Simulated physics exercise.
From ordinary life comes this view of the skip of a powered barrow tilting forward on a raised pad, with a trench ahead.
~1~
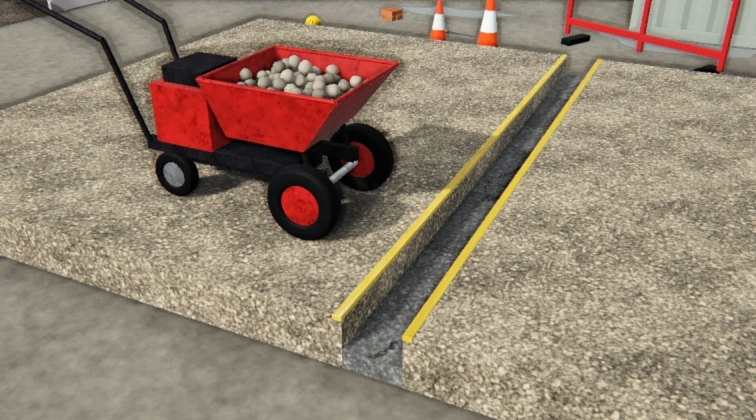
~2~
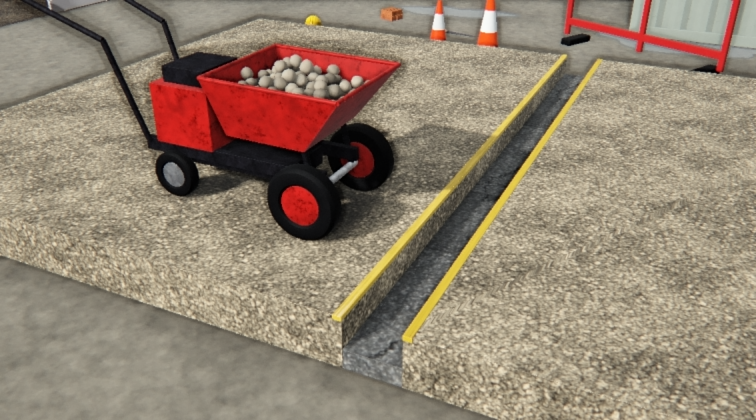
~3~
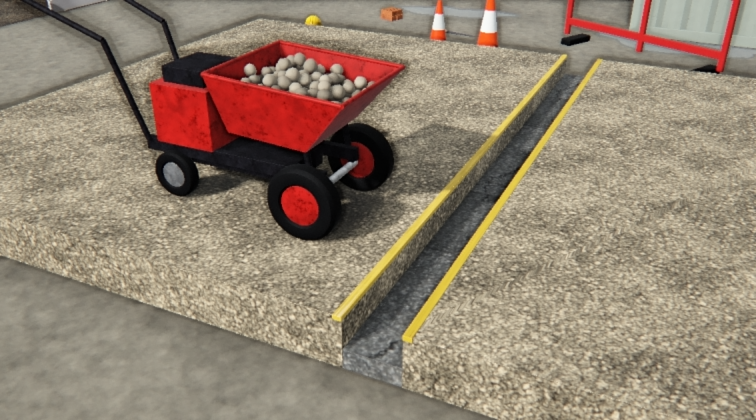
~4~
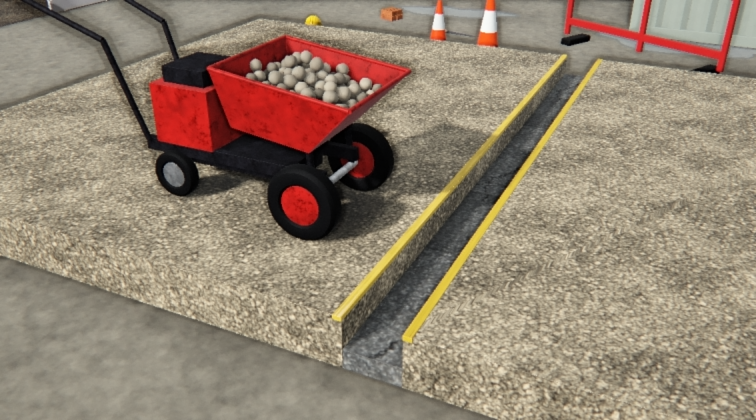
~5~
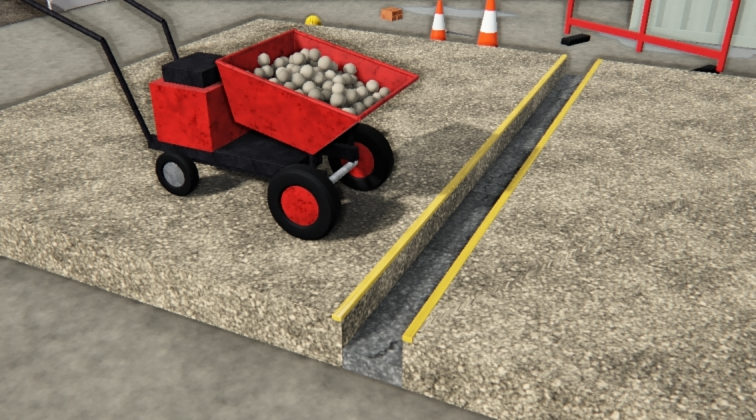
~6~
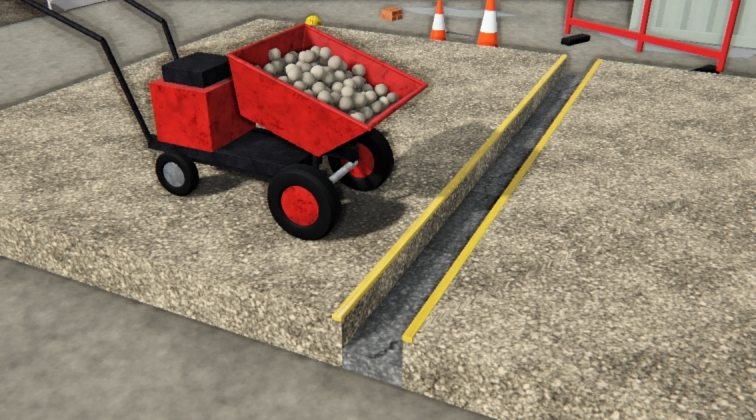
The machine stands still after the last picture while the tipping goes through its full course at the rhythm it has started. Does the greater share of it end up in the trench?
Exceeds half.
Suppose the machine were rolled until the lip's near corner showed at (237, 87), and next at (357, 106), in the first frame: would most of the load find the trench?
For the first try, shy of half; for the second, shy of half.
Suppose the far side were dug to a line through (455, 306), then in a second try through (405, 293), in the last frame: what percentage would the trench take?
Around 90 percent first, around 10 percent second.
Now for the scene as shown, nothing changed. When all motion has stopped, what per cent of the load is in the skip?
I'd say close to 10 percent.
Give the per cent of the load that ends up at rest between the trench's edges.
Roughly 65 percent.
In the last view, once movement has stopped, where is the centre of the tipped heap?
The centre comes to rest close to (456, 248).
Shortly afterwards, skip tipped steeply; the whole lot in the skip.
Next, skip tipped right over; the bulk in the skip; a little in or heaped over the trench; a little beyond it; only a few falling.
Some moments later, skip tipped right over; a little in the skip; near two thirds in or heaped over the trench; near a quarter beyond it.
In the end, skip tipped right over; a little in the skip; near two thirds in or heaped over the trench; near a quarter beyond it.
